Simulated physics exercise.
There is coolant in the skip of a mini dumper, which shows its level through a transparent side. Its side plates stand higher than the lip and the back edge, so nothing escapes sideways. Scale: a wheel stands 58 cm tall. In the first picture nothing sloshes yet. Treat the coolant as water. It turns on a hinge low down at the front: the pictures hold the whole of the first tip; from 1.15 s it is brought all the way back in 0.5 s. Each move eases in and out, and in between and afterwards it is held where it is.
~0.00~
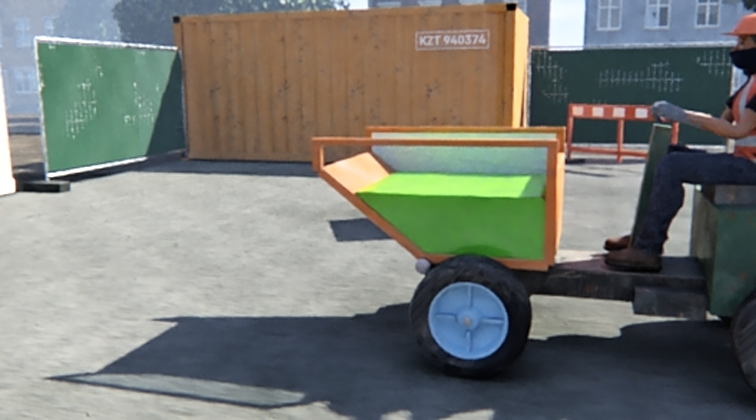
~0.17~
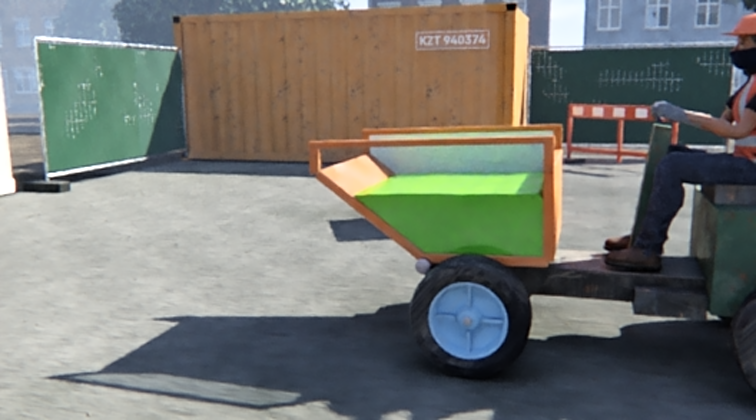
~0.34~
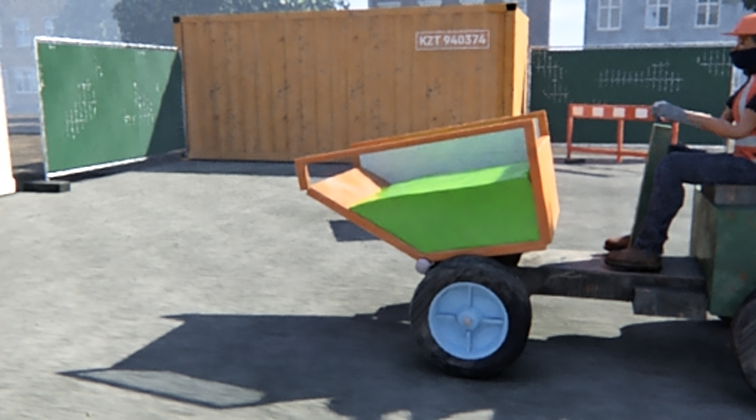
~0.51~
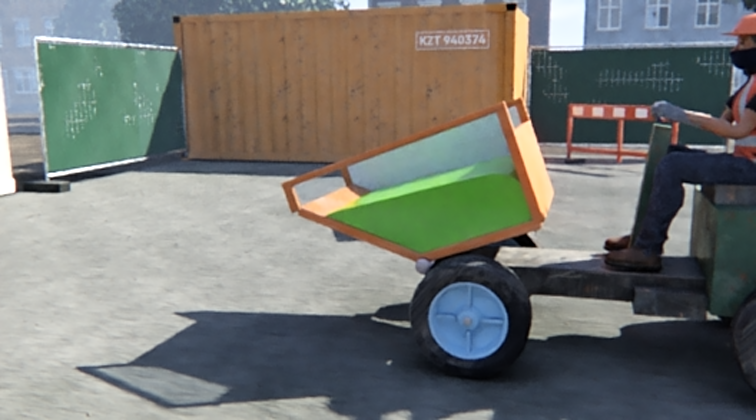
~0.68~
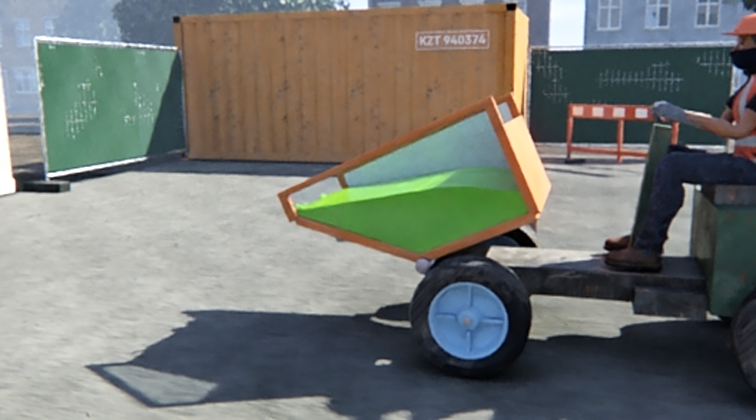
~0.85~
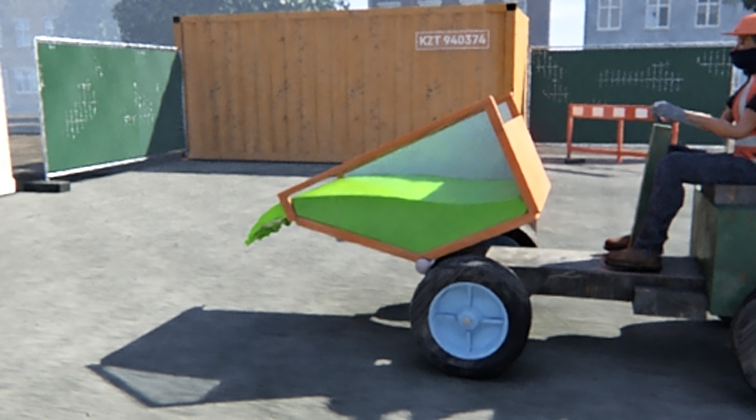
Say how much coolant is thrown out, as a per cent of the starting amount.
Roughly 54 per cent of the coolant is lost.
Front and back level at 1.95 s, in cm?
Front 14 cm, back 36 cm.
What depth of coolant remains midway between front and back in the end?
About 10 cm.
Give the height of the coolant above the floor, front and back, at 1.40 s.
About 22 cm in front and 0 cm behind.
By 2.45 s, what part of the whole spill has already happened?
Some 90 per cent by then.
By 1.40 s the skip is at 12° forwards, the surface stands 0 cm at the back and 21 cm at the front; 43 per cent is out, over the front.
By 1.95 s the surface stands 35 cm at the back and 14 cm at the front; 48 per cent is out, over the front.
By 2.45 s the surface stands 26 cm at the back and 9 cm at the front; 48 per cent is out, over the front.
By 4.53 s 54 per cent is out, over the front, 107 of 199 litres.
